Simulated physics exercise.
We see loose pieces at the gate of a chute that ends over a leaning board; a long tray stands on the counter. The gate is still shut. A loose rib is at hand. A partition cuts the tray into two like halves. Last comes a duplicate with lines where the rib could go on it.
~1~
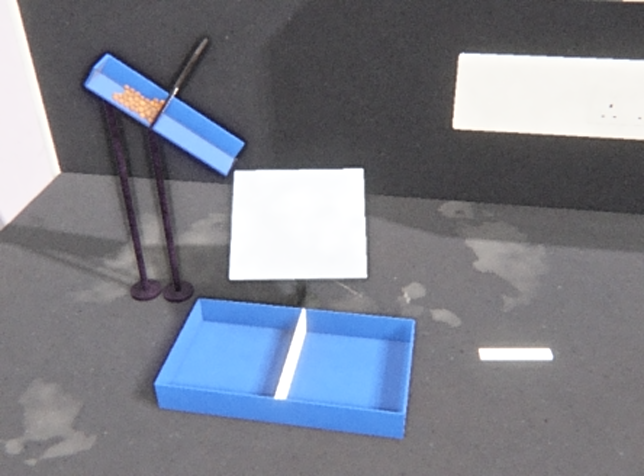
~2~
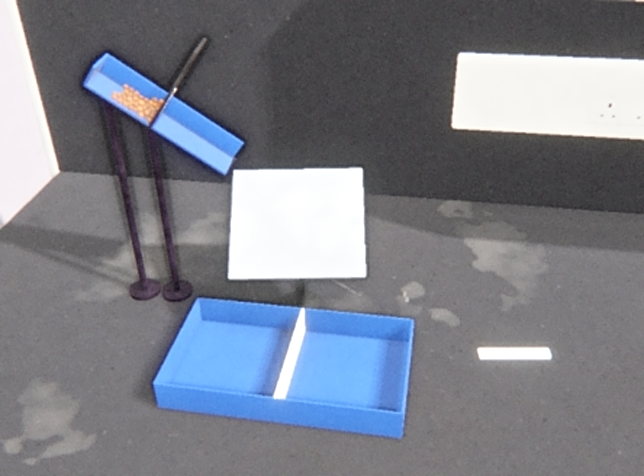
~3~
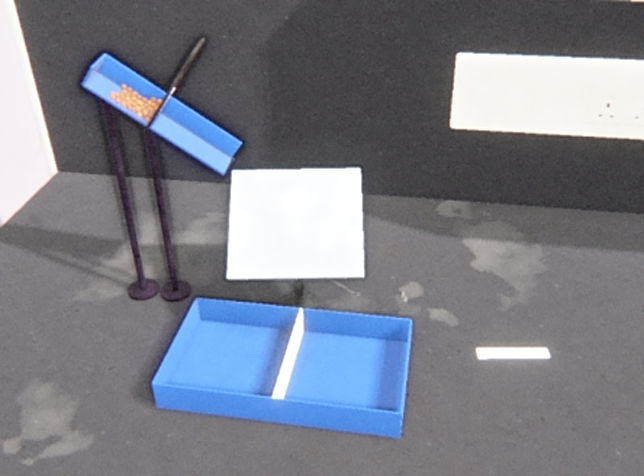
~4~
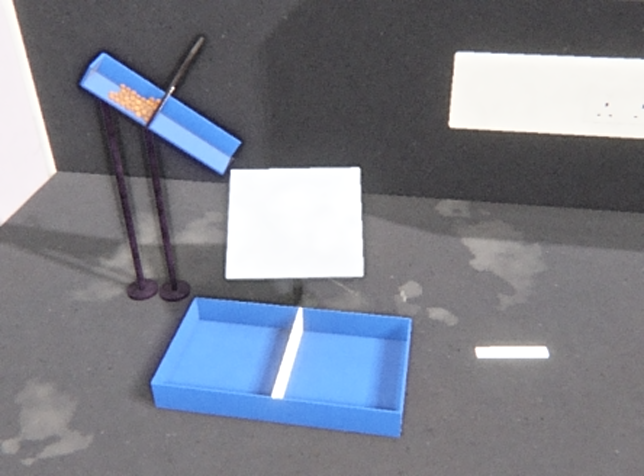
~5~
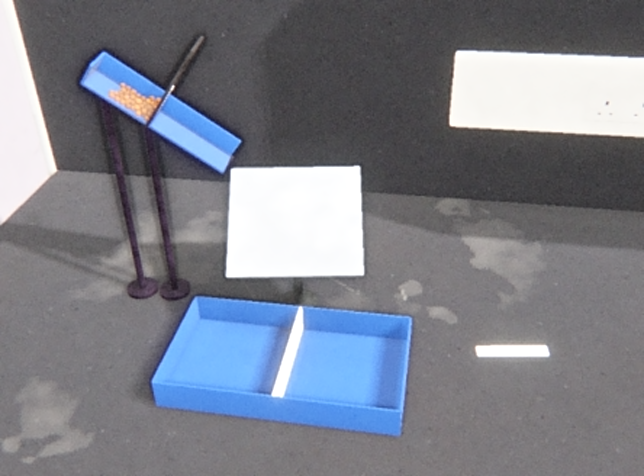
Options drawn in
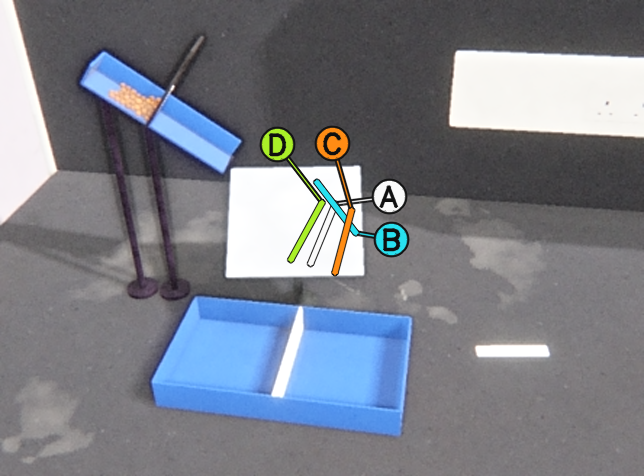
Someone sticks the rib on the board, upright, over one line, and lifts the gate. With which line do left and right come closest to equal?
A works best here.
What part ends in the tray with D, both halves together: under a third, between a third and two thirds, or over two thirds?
Line D gives over two thirds.
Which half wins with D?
More lands on the left.
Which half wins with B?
Right.
On the marked copy, line A from (335, 203) to (310, 263); line B from (316, 182) to (355, 232); line C from (351, 210) to (335, 272); line D from (322, 202) to (290, 259).
With A, of what is caught, close to half in the left half, close to half in the right.
With B, of what is caught, a small share in the left half, all but a few in the right.
With C, of what is caught, a small share in the left half, all but a few in the right.
With D, of what is caught, all but a few in the left half, only a few in the right.
